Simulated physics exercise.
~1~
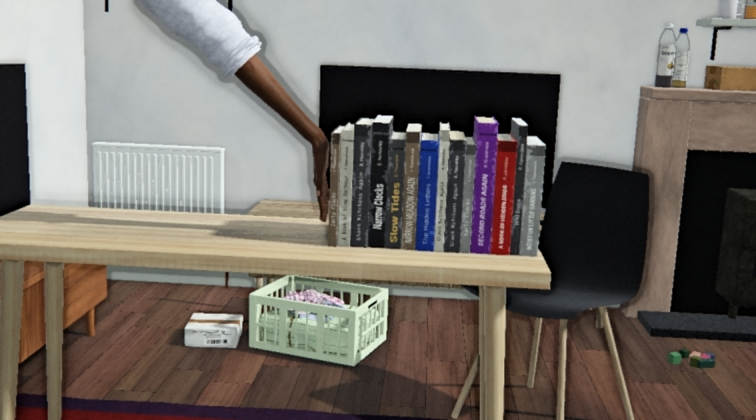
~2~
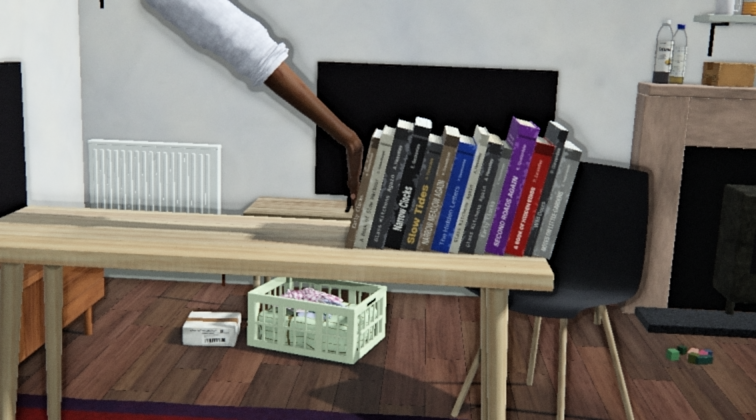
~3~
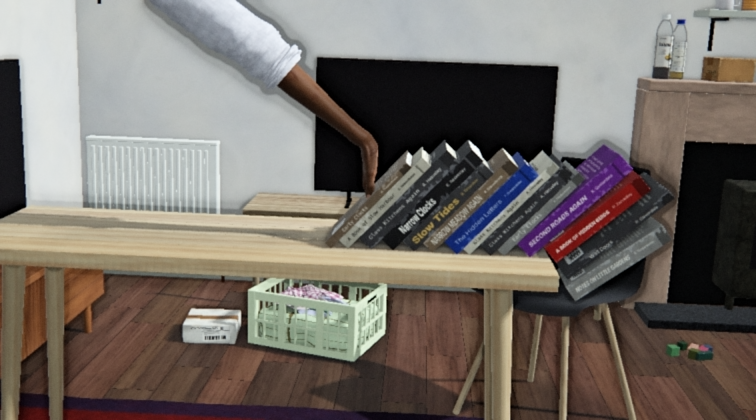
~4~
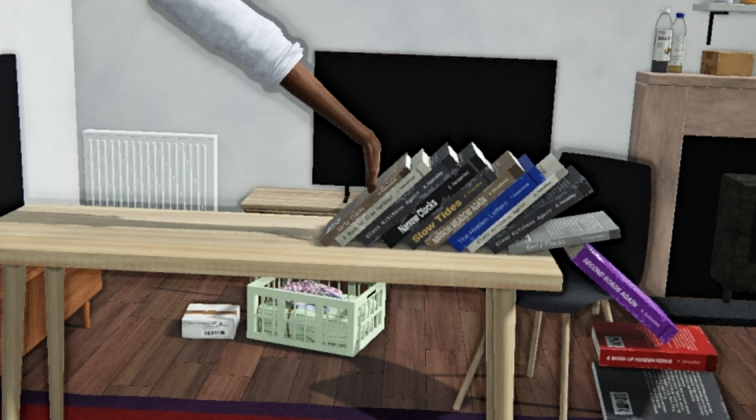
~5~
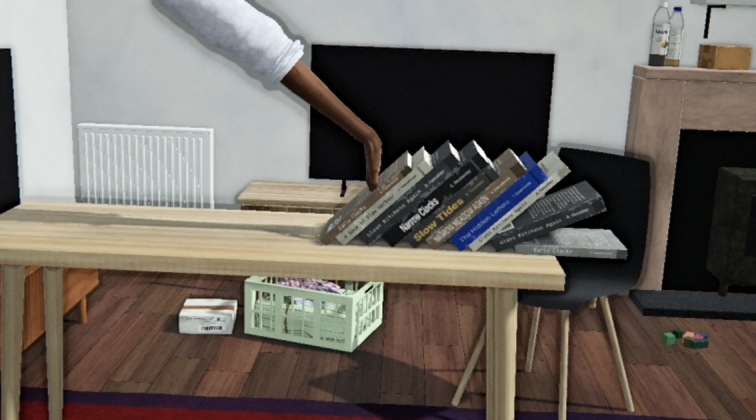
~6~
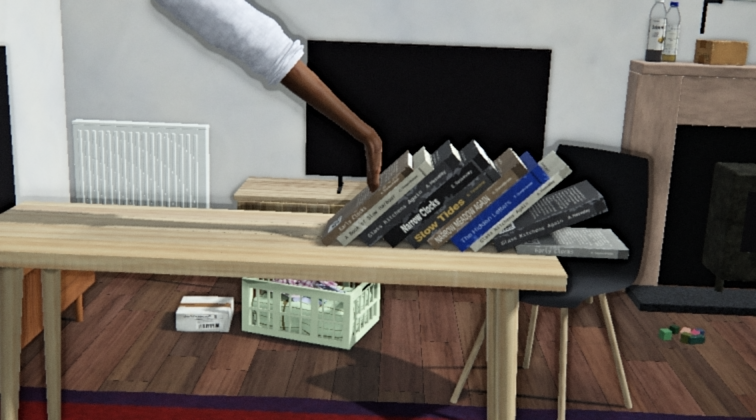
A hand pushes a row of upright books rightward along a wooden table, and they lean over together like dominoes. The purple book, the red book and others at the right end drop off the edge, while the rest, including the blue one, stay slanted on the tabletop.
